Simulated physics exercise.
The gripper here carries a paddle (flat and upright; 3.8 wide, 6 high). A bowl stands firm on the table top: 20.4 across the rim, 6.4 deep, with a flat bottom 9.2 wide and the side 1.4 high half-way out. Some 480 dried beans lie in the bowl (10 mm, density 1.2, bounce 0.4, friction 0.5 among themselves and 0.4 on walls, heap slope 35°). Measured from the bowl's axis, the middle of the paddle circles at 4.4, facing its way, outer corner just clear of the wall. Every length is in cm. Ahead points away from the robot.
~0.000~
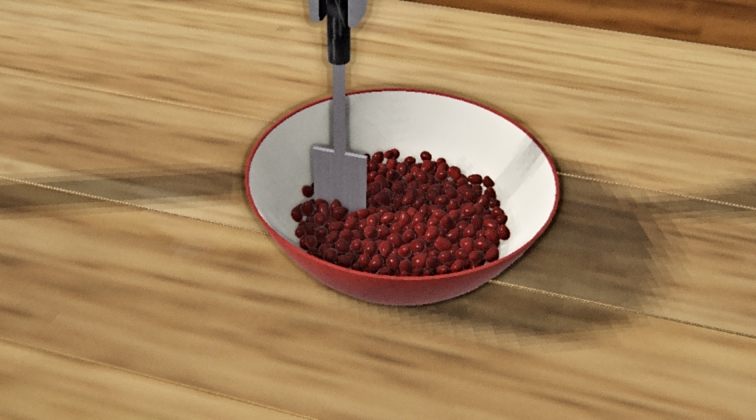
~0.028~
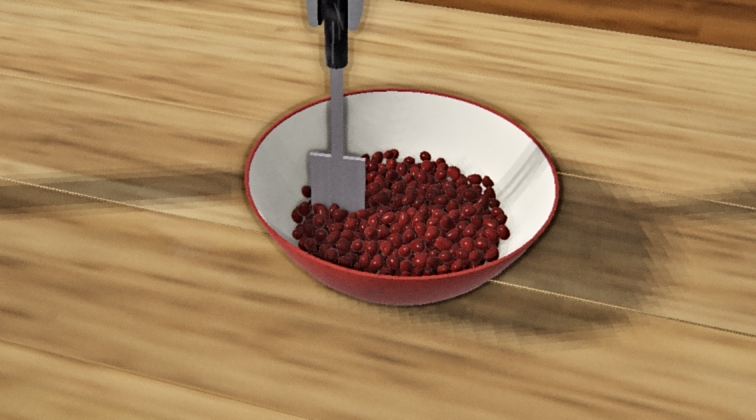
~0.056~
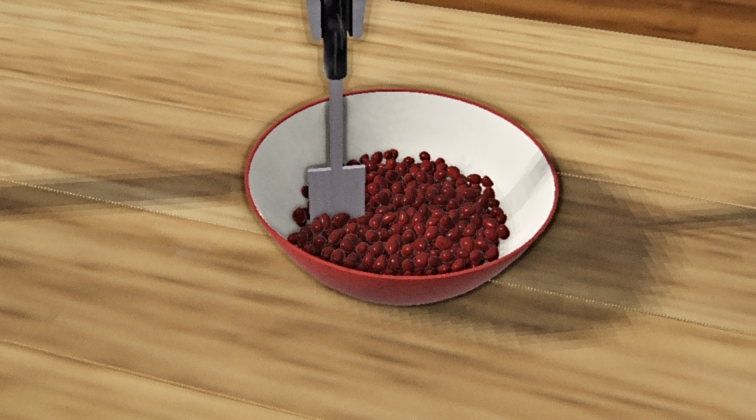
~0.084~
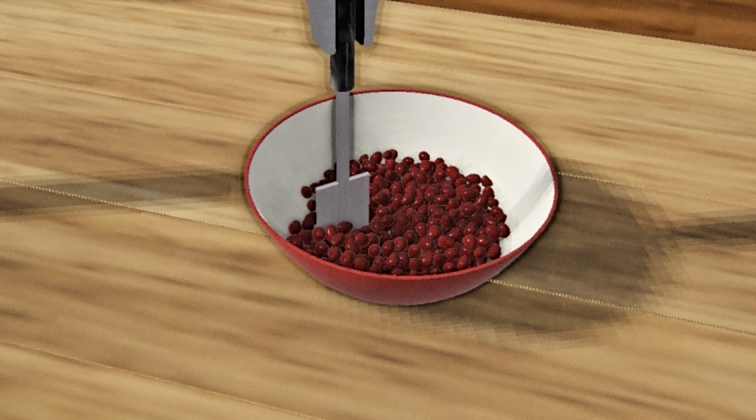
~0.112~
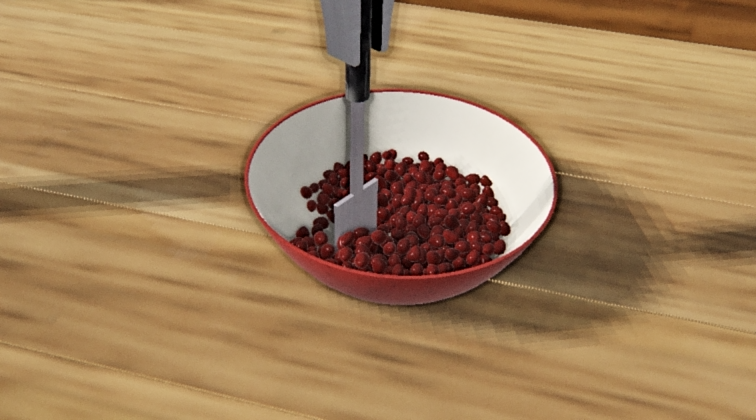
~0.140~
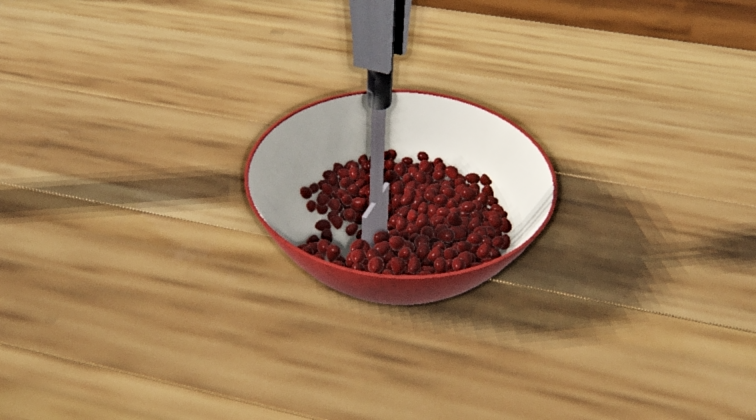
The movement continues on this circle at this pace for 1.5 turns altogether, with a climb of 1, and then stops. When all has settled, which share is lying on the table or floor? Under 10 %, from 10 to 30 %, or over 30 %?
Under 10 %.
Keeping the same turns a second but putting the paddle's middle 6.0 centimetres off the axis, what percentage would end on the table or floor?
Some 5 percent would.
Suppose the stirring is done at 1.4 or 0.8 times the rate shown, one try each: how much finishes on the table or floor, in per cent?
Roughly 15 and 0 per cent.
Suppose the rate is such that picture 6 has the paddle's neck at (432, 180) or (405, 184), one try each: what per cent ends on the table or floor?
Around 15 and 10 percent, in that order.
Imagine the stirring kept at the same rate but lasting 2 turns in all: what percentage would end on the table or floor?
I'd expect some 5 per cent.
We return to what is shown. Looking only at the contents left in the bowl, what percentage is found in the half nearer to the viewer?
Near 45 per cent of what stays in the bowl.
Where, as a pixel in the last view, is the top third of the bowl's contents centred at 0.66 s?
In the last picture it sits around (373, 255).
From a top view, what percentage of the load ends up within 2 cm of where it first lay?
Around 5 per cent.
After 0.40 s, 260° round, highest piece 11 above the table; 472 in the bowl, 3 on the table or floor, 3 in flight or on the tool.
After 0.66 s, 77° round, highest piece 7 above the table; 469 in the bowl, 8 on the table or floor, 1 in flight or on the tool.
After 0.99 s, 180° round, highest piece 5 above the table; 468 in the bowl, 10 on the table or floor.
After 1.69 s, 180° round, highest piece 5 above the table; 468 in the bowl, 10 on the table or floor.
At rest, 468 in the bowl, 10 on the table or floor. That is 2 % on the table or floor.
